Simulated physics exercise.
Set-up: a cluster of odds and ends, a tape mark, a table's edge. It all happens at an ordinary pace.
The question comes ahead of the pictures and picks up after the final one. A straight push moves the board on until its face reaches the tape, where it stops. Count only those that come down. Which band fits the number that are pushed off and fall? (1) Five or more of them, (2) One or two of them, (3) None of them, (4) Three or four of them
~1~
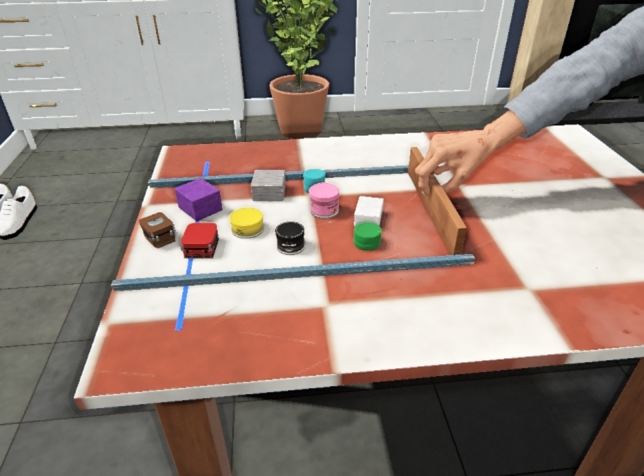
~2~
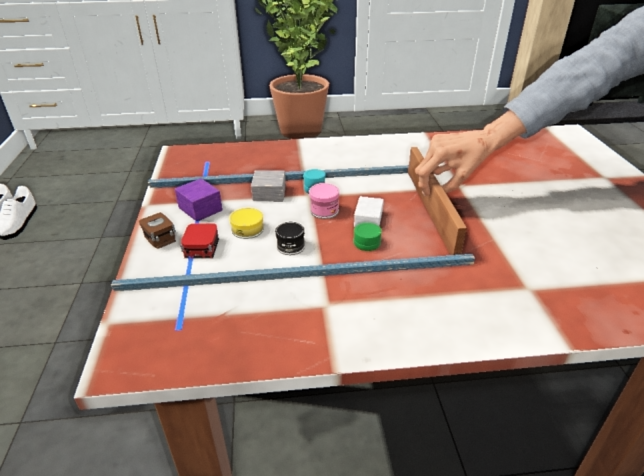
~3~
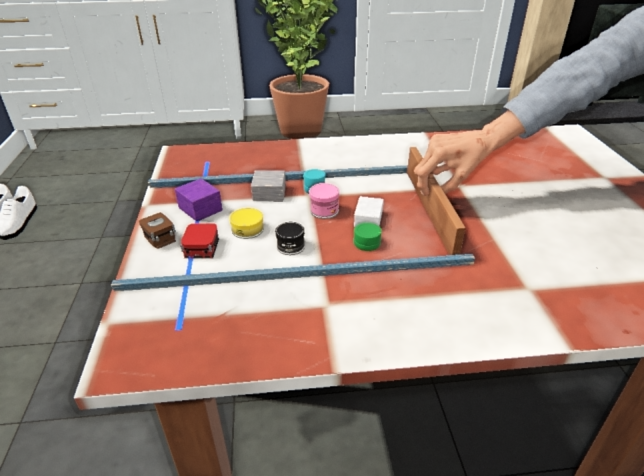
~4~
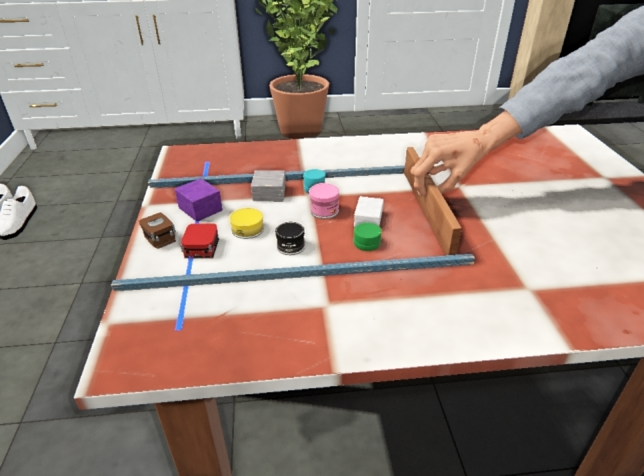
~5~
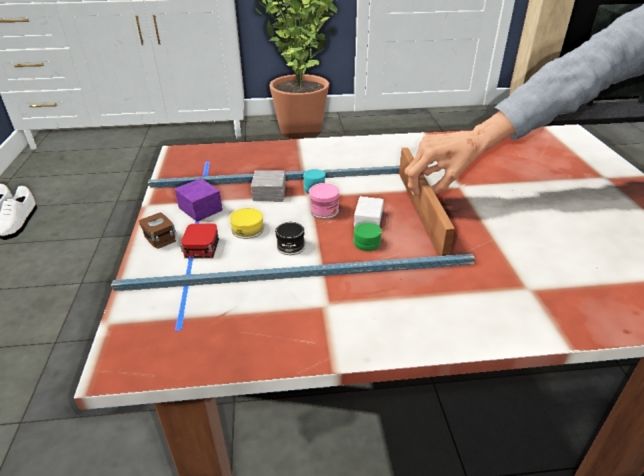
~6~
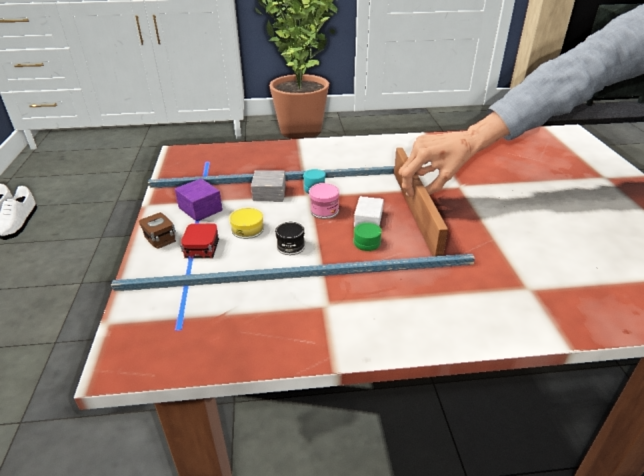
Option 2: One or two of them.
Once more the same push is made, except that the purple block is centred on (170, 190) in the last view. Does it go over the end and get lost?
Placed like that, the purple block ends up falling.
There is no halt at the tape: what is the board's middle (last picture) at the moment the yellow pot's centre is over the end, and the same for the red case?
Yellow pot: (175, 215); red case: (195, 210).
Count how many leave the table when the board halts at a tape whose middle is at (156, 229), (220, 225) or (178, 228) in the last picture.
Those tries give 6, 0 and 3.
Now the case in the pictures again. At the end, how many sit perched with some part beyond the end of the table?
I get 2.
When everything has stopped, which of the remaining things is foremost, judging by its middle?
I reckon it's the red case.
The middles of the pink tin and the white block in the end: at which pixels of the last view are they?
Roughly at (182, 206) and at (182, 228), in that order.
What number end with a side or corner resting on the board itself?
Count: 4.
Early on, none off yet; brown case at rest near (158, 231); purple block at rest near (199, 200); red case at rest near (201, 241).
Finally, the number that fall off is one or two; lost, brown case.
